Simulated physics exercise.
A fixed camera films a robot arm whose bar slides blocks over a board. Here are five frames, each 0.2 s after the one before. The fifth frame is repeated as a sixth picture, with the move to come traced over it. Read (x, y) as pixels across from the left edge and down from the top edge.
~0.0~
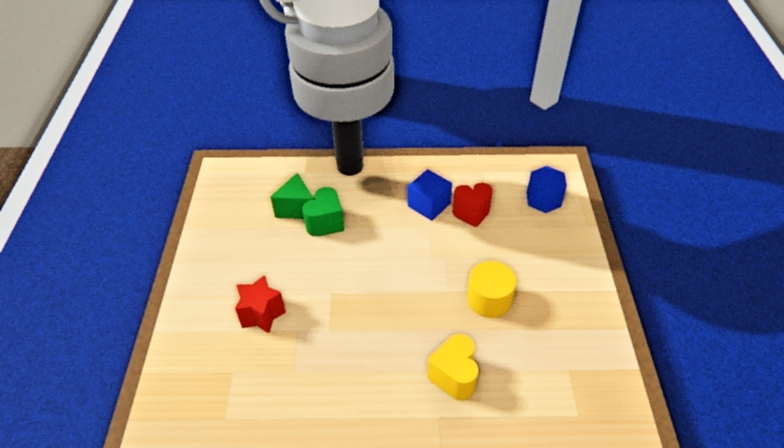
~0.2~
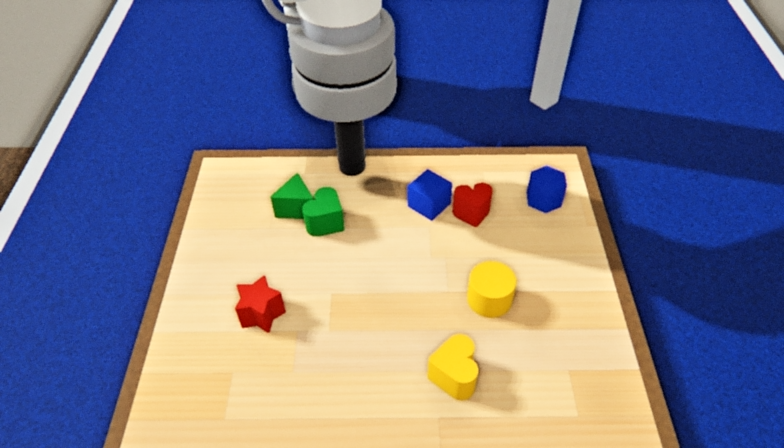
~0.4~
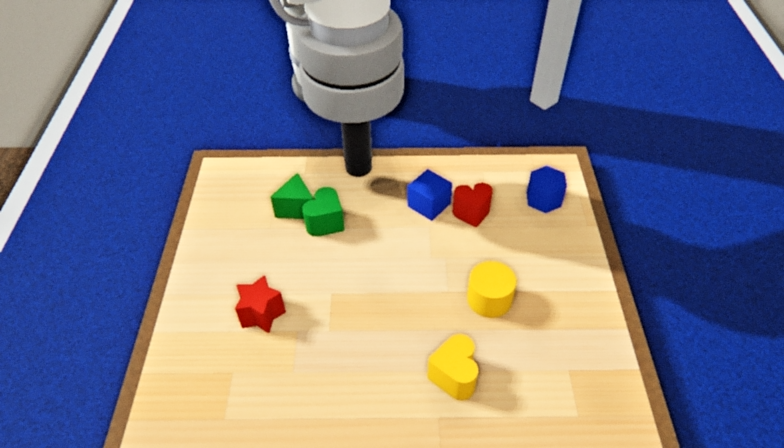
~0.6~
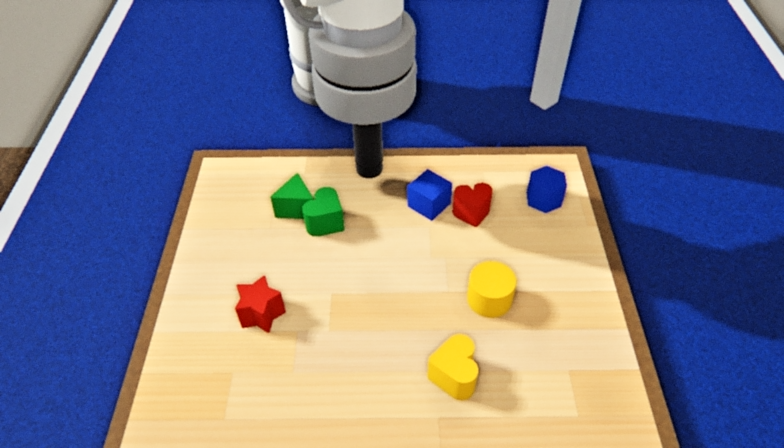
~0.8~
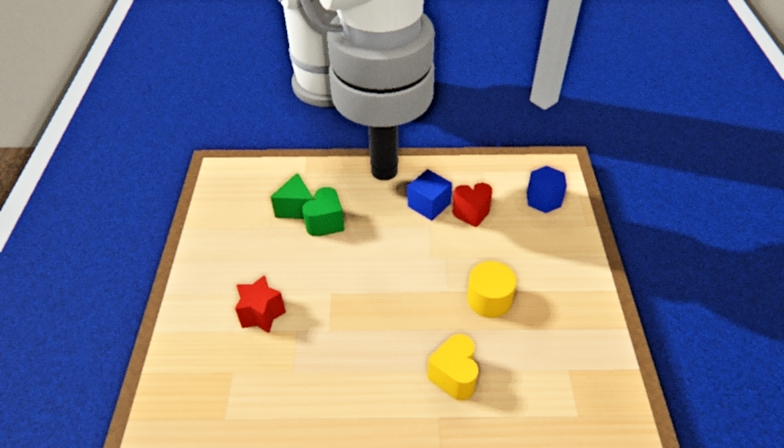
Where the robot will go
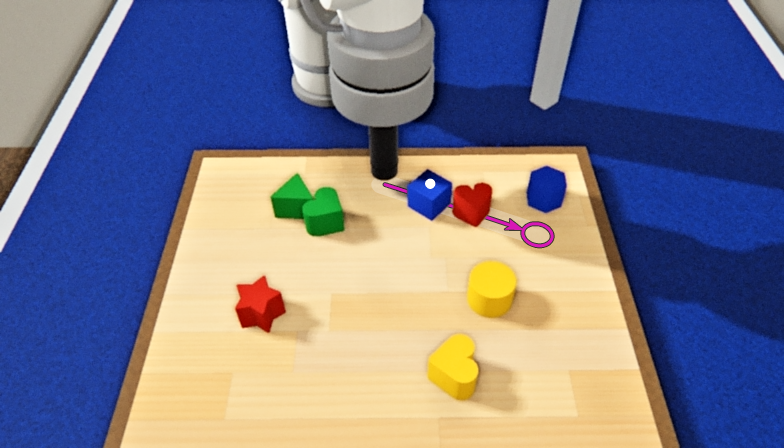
A robot arm's black bar slides a little right toward the blue cube, touching nothing.
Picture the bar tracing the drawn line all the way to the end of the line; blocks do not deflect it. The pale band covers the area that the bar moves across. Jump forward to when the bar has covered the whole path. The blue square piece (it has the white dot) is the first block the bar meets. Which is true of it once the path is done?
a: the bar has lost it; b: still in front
That would be b.
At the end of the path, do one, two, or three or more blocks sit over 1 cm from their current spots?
A pair of blocks is moved.
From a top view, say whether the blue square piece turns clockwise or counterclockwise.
Prediction: Clockwise.
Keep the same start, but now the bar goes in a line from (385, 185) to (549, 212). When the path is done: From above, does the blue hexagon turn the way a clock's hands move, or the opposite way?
The answer is counter-clockwise.
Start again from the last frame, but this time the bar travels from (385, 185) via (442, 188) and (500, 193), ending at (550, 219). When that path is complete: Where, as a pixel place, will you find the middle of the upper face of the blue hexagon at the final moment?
Just about (578, 184).
Drawn move, from (385, 185) directly to (537, 235); the dot is on the blue square piece.
The first path, step by step. One third of the way, bar (435, 188); blue square piece (459, 194); red heart (499, 201).
Two thirds of the way, bar (486, 205); blue square piece (512, 213); red heart (552, 222), turned 15° anticlockwise.
At the end, bar (541, 223); blue square piece (561, 237), turned 35° clockwise; red heart (596, 247), turned 70° anticlockwise; blue hexagon still.
